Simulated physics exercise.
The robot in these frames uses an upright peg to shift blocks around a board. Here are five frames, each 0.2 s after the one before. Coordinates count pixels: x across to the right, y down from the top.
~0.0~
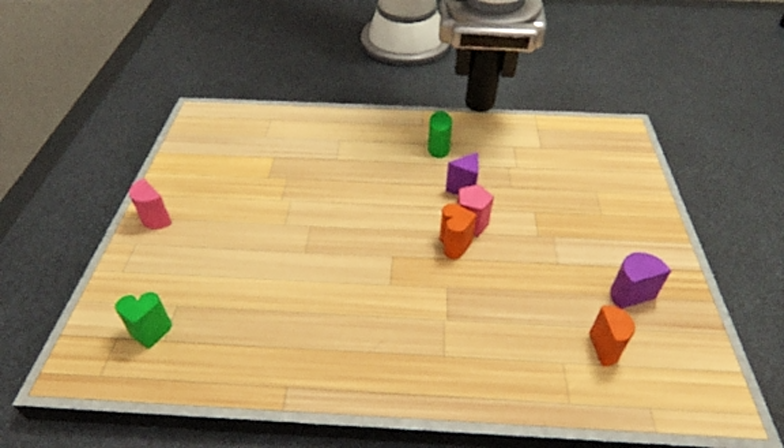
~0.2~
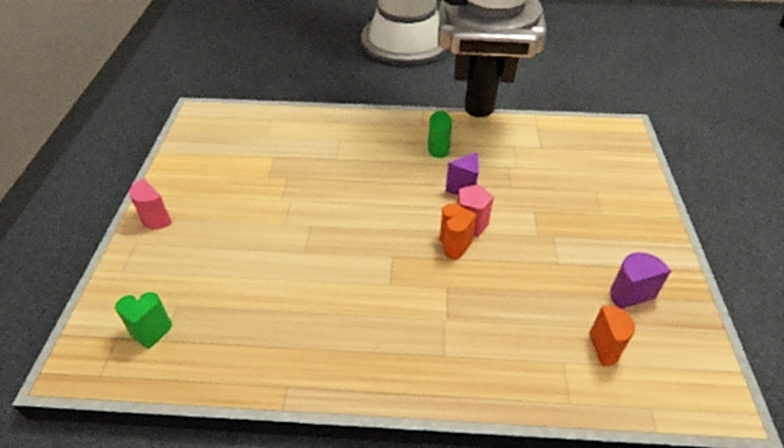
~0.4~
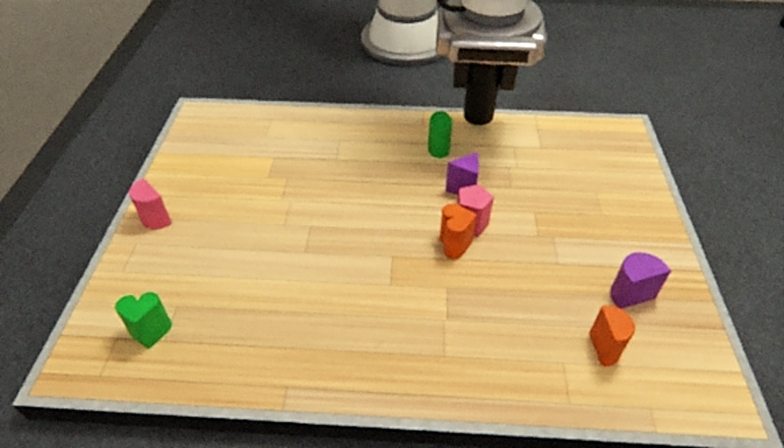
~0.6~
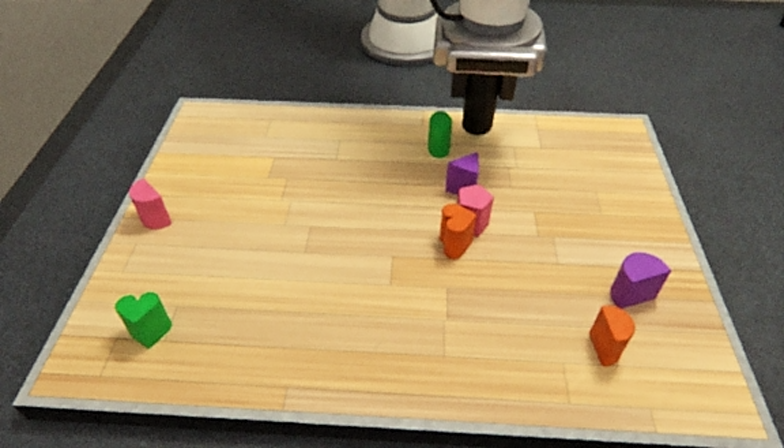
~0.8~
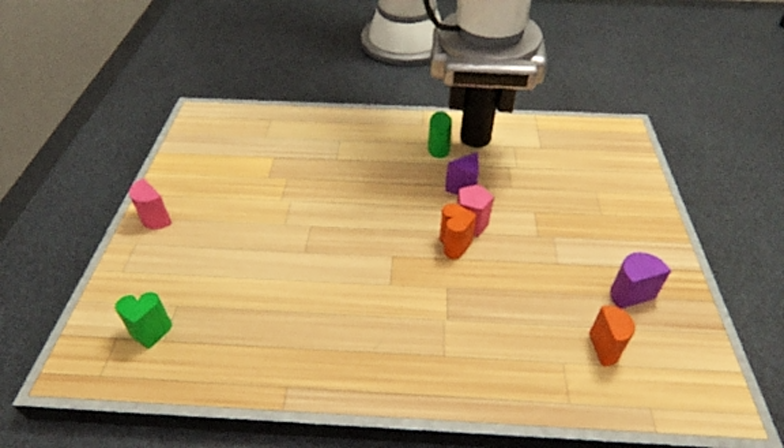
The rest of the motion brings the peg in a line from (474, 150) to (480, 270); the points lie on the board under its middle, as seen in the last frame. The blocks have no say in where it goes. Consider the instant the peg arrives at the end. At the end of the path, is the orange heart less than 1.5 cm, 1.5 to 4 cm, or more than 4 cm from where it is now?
Its final spot will lie more than 4 cm from the current one.
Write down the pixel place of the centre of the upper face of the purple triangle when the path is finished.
Answer: (453, 193).
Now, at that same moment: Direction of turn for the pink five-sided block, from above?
Looking from above, the answer is clockwise.
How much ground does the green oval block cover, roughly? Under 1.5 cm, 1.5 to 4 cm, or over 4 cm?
Result: Under 1.5 cm.
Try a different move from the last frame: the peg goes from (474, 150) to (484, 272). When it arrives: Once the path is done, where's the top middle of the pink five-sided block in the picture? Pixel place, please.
For the centre of its top, I'd go with (464, 265).
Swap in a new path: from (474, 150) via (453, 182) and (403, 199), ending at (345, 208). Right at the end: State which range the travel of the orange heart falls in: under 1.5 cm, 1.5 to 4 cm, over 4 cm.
It slides not even 1.5 cm.
On the path given first. One third of the way, peg at (478, 175); purple triangle at (465, 172), turned 50° clockwise.
Two thirds of the way, peg at (480, 214); orange heart at (449, 230), turned 15° clockwise; purple triangle at (453, 193), turned 115° clockwise; pink five-sided block at (477, 220), turned 30° clockwise.
At the end, peg at (482, 259); green oval block still; orange heart at (433, 246), turned 55° clockwise; purple triangle at (453, 193), turned 120° clockwise; pink five-sided block at (468, 267), turned 60° clockwise.
